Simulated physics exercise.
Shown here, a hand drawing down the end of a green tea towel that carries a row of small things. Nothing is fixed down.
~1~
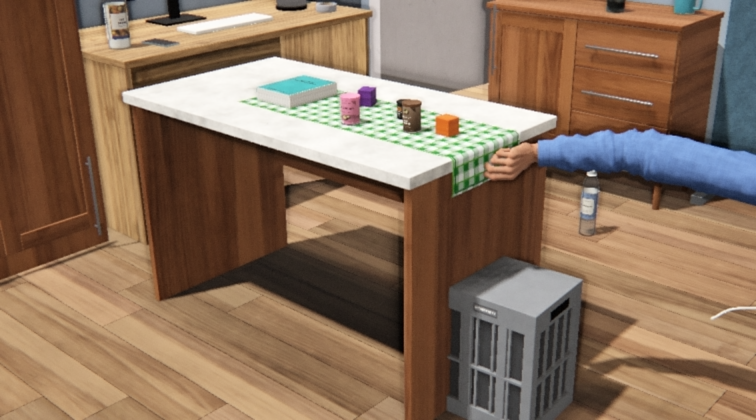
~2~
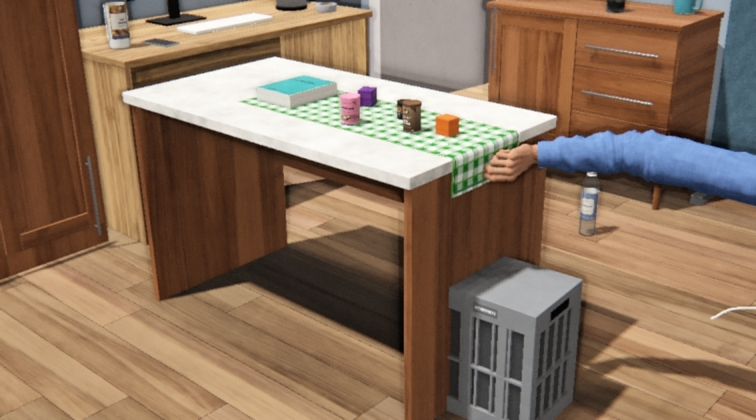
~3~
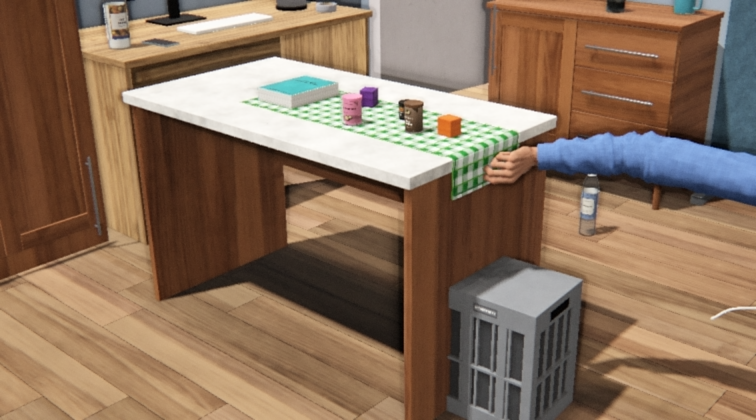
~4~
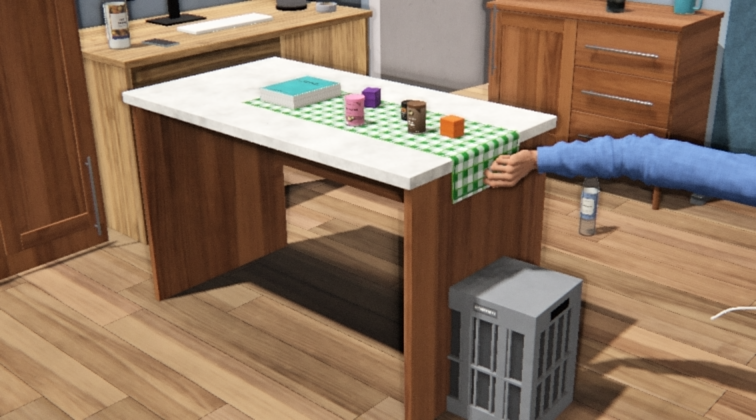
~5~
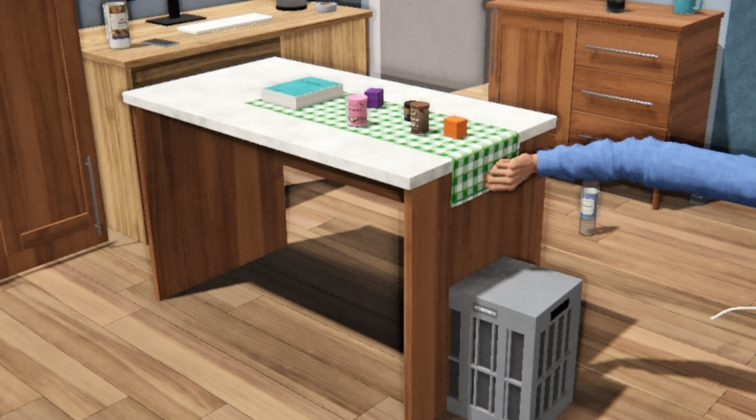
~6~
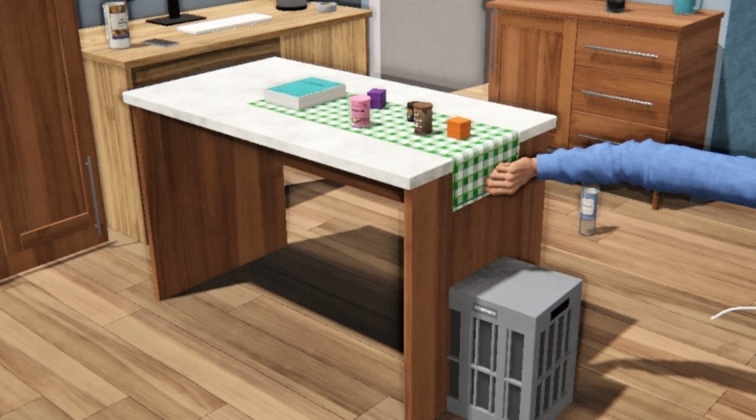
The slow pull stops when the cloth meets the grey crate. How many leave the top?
The desk loses two.
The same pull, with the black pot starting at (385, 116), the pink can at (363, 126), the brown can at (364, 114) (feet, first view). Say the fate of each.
The black pot remains up, the pink can does not fall, the brown can keeps its place on top.
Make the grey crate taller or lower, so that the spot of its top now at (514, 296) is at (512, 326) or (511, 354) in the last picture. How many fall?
In that case 3 and 4.
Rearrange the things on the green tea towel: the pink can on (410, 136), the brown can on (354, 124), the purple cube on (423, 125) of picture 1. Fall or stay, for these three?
The pink can is carried off, the brown can keeps its place on top, the purple cube goes over.
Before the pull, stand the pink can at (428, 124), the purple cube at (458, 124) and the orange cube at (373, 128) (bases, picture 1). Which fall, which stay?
The pink can comes down; the purple cube is carried off; the orange cube keeps its place on top.
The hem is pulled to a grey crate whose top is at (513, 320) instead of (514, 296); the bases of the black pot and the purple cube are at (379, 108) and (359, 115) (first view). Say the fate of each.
The black pot keeps its place on top, the purple cube keeps its place on top.
Early on, hem near (486, 226); all still up.
Midway, hem near (486, 259); orange cube gone.
Finally, hem on the crate; orange cube and brown can gone. The count of fallen things is two.
